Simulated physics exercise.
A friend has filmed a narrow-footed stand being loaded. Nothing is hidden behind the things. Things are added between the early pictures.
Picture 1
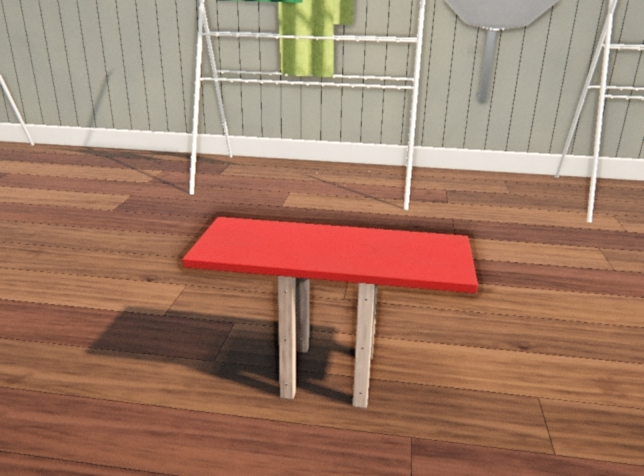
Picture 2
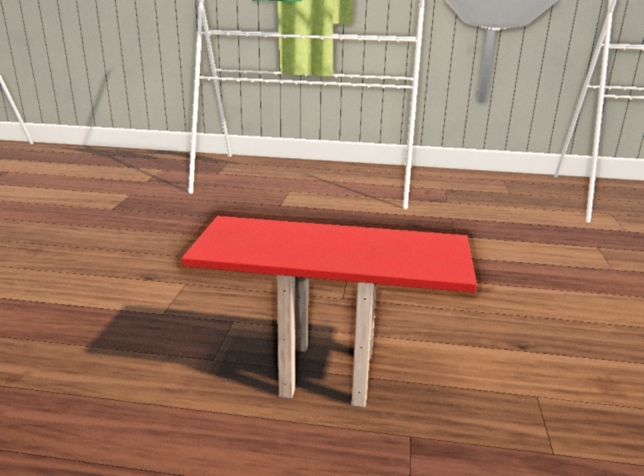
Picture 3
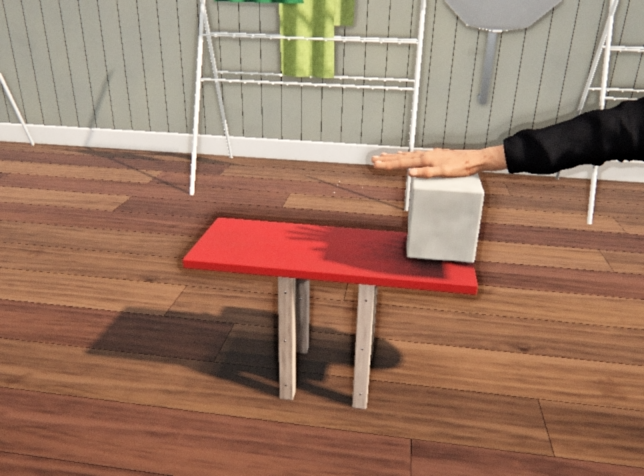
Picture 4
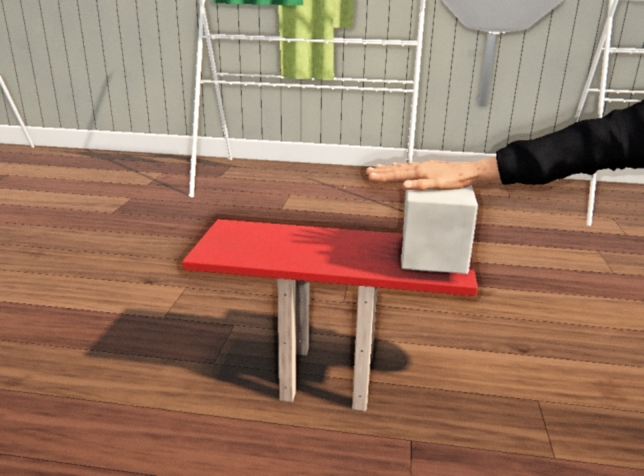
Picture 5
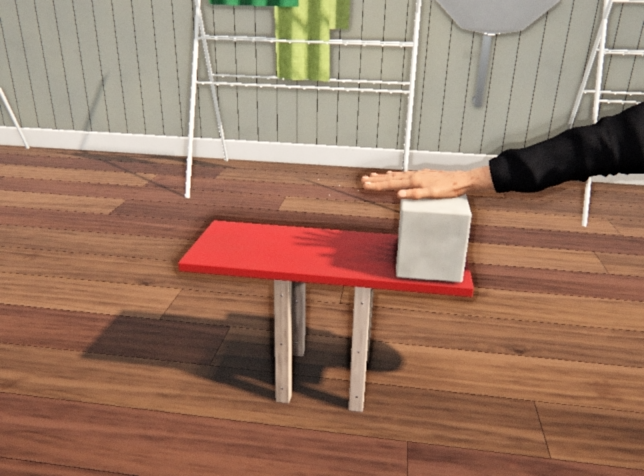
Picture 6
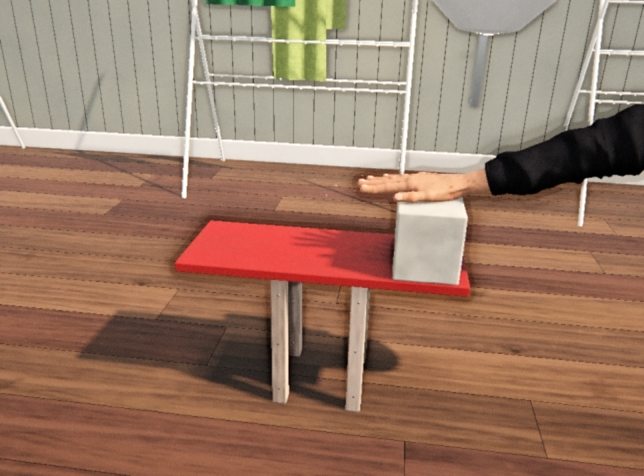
A hand in a black sleeve, reaching in from the right, presses flat on a pale block above a red-topped trestle on a wooden floor, seen from slightly above. White racks, one hung with green cloths, and a grey panel stand behind by a pale panelled wall. The trestle is bare at first, then the block appears at its right end and shifts slightly down and left under the hand, while the view drifts slightly.
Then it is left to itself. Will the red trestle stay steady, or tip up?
Outcome: The red trestle overbalances.
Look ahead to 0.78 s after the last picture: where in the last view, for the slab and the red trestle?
Near (634, 376) and (489, 293).
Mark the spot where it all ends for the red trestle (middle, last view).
Near (474, 297).
Then, 0.42 s later than the last frame, red trestle tilted by 22° near (387, 255).
Then, 0.56 s later than the last frame, red trestle tilted by 50° near (457, 283).
Then, 0.78 s later than the last frame, red trestle tilted by 65° near (489, 293).
When it is over, the red trestle tips up, near (474, 297).
